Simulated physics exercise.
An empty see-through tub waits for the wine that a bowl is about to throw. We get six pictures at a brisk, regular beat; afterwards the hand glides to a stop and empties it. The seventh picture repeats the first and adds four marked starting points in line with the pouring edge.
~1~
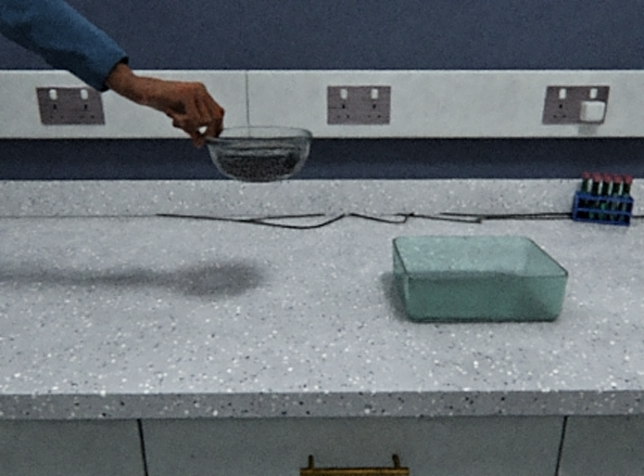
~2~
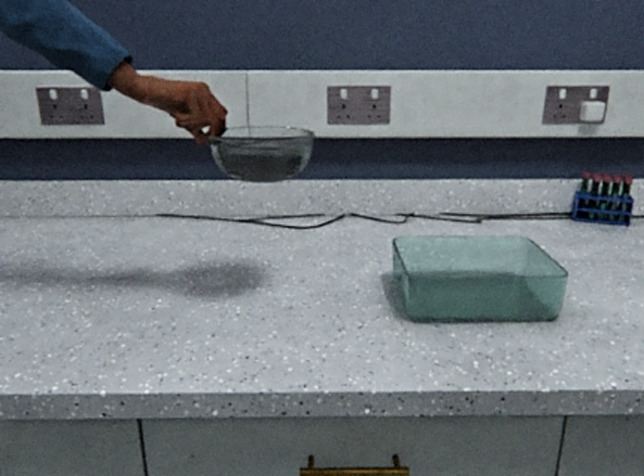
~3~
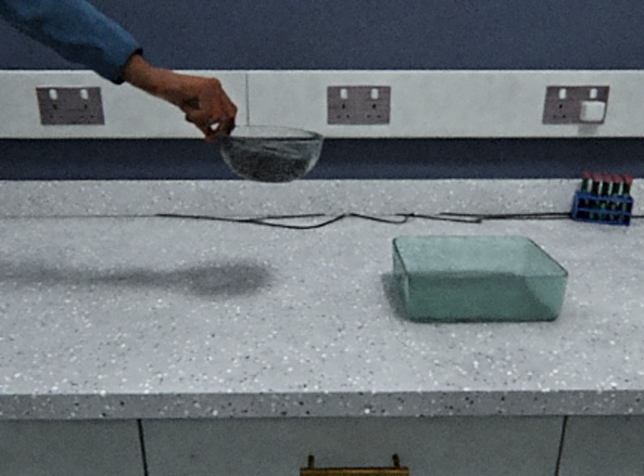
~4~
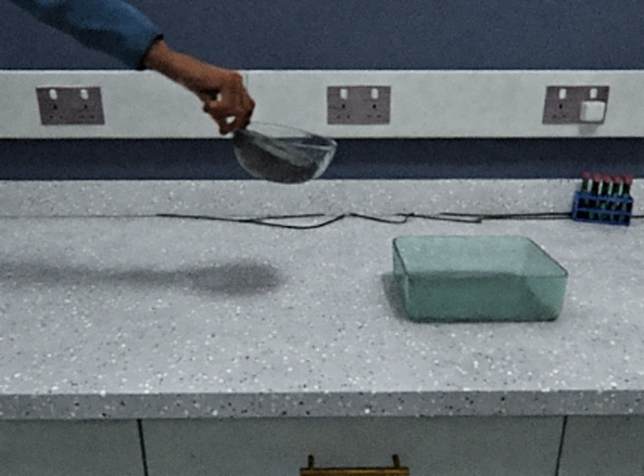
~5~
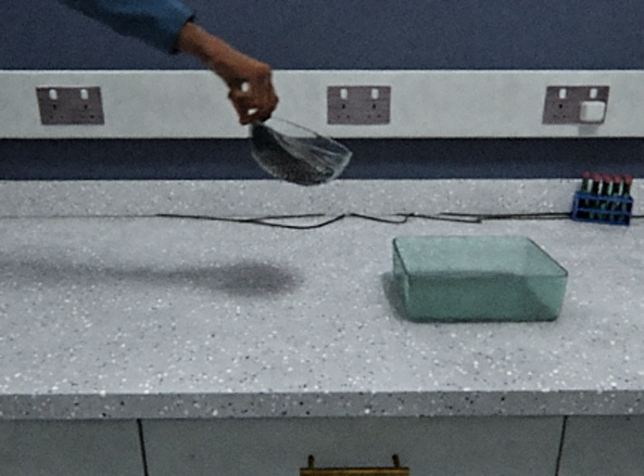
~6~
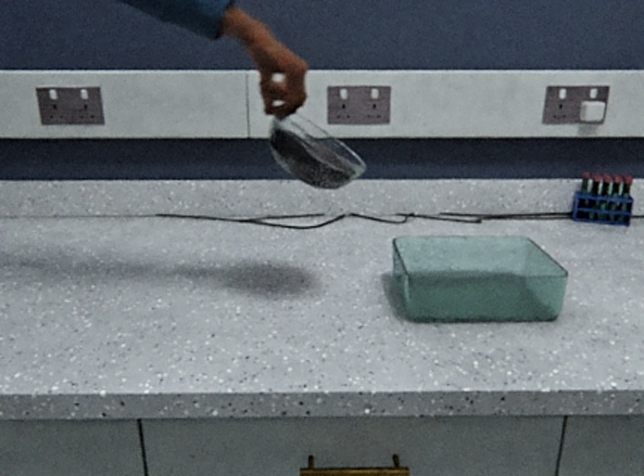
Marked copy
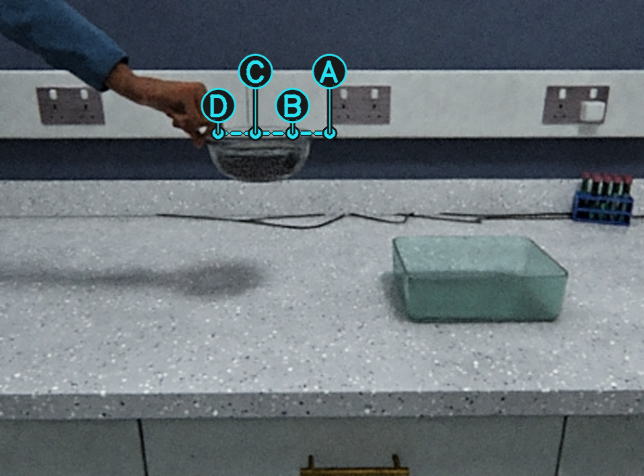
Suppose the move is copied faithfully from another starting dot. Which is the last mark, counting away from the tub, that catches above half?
Choose C.
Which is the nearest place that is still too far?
That would be D.
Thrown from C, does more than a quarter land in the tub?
Yes, clearly.
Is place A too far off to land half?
No, that is safe.
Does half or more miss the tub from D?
Yes, that goes wrong.
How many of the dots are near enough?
Three.
On the marked copy, A at (329, 133); B at (292, 133); C at (255, 133); D at (218, 133).
With A, about 73 % lands in the tub, 8 % falls short and 19 % goes beside or beyond.
With B, about 72 % lands in the tub, 7 % falls short and 22 % goes beside or beyond.
With C, about 64 % lands in the tub, 23 % falls short and 14 % goes beside or beyond.
With D, about 21 % lands in the tub, 72 % falls short and 7 % goes beside or beyond.
